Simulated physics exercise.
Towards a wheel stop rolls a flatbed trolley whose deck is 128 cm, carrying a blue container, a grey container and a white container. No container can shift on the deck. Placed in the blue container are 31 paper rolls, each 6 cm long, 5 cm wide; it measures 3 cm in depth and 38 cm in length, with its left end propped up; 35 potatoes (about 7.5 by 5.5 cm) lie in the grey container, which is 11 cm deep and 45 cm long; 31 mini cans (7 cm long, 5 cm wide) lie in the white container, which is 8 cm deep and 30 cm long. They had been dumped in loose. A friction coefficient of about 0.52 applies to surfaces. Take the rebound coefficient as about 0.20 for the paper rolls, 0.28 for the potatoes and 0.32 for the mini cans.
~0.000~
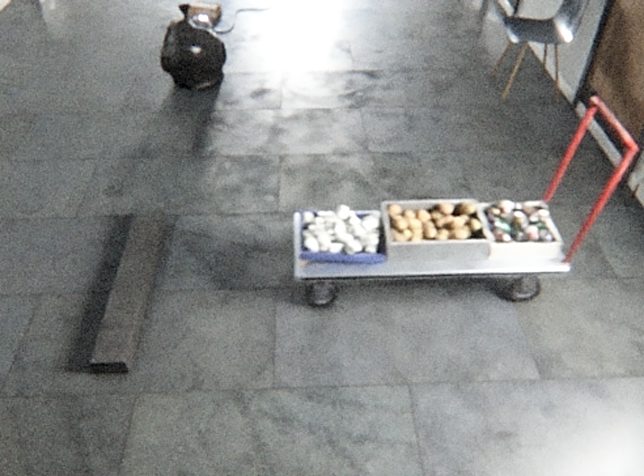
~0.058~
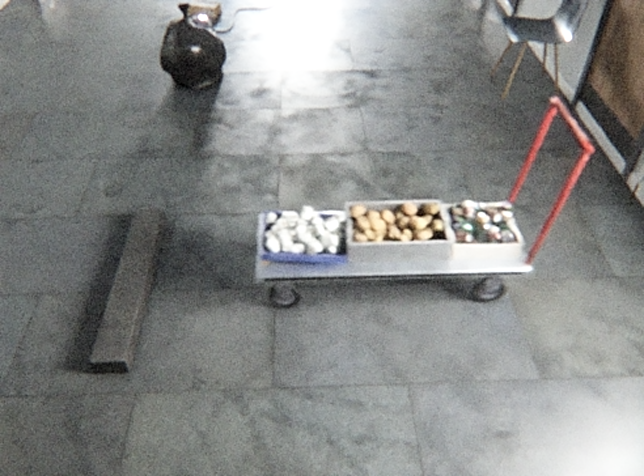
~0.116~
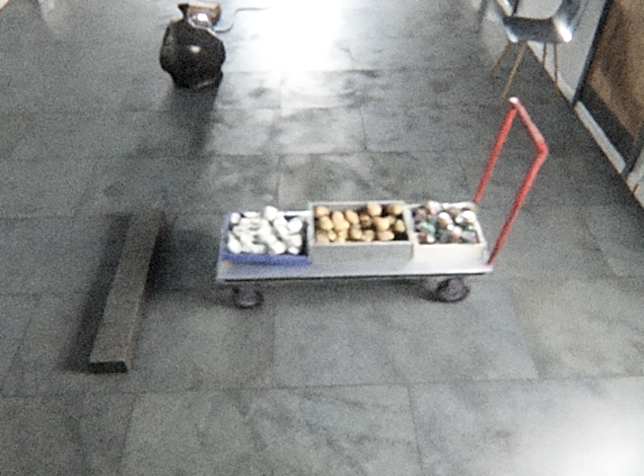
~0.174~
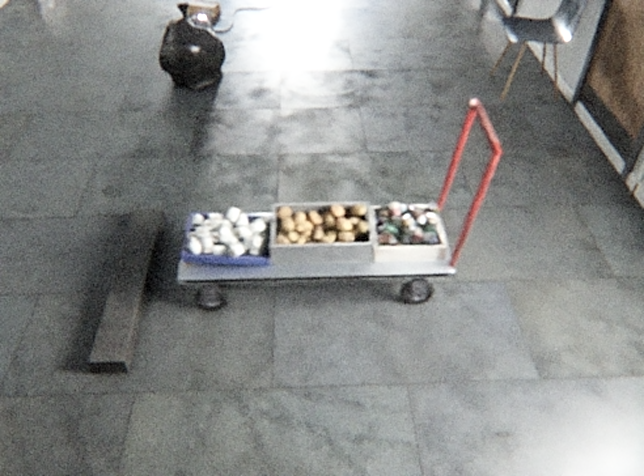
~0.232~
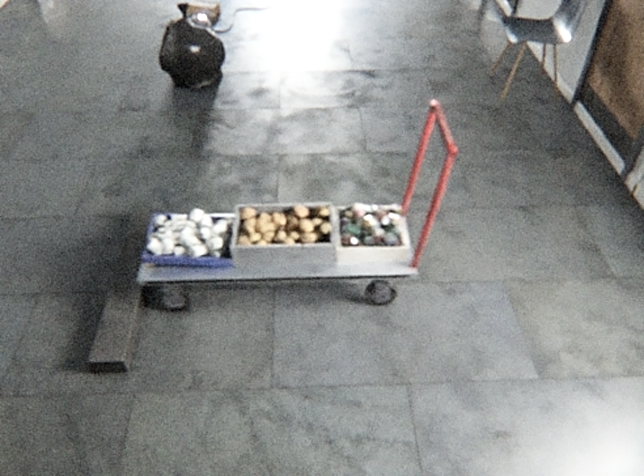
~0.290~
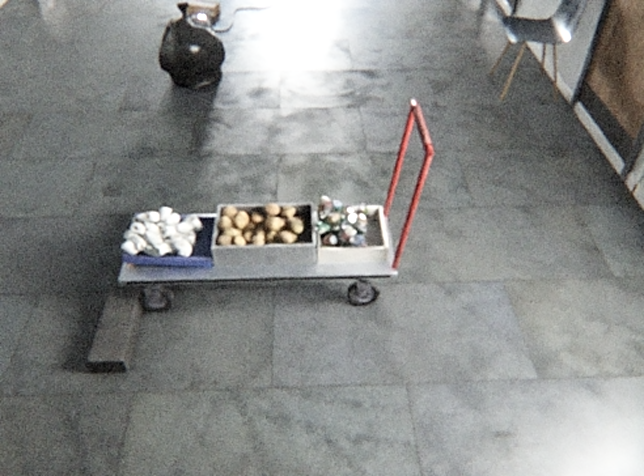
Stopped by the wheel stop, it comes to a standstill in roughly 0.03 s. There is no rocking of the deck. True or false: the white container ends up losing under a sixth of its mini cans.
False.
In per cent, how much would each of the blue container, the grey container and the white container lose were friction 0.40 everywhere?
In that setup blue container sheds 40 percent, grey container sheds 10 percent, and white container sheds 30 percent.
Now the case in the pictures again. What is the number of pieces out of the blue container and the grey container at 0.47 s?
Blue container 10, grey container 1, roughly.
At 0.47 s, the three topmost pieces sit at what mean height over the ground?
About 64 cm.
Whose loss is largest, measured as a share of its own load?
That's the blue container.
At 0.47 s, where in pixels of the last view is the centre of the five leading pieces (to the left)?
Centre approx. at (96, 232) px.
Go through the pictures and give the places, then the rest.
In the first frame (each is followed by its nearest rim corner in this view), white container, (495, 245); grey container, (392, 243); 80 cm short of the stop; none out.
The second frame shows white container, (456, 246); grey container, (353, 244); 62 cm short of the stop.
The third frame shows white container, (418, 247); grey container, (313, 245); 44 cm short of the stop.
The fourth frame shows white container, (379, 248); grey container, (274, 246); 27 cm short of the stop.
The fifth frame shows white container, (340, 249); grey container, (234, 247); 9 cm short of the stop.
The sixth frame shows white container, (321, 249); grey container, (215, 247); stopped; none out.
After 0.35 s, blue container 26 in, 5 out, grey container 35 in, 0 out and white container 28 in, 3 out.
After 0.47 s, blue container 21 in, 10 out, grey container 34 in, 1 out and white container 23 in, 8 out.
After 0.70 s, blue container 16 in, 15 out, grey container 32 in, 3 out and white container 20 in, 11 out.
Final count (at 1.20 s), blue container 16 in, 15 out, grey container 32 in, 3 out and white container 20 in, 11 out. Asked share, 11 of 31, 35 per cent.
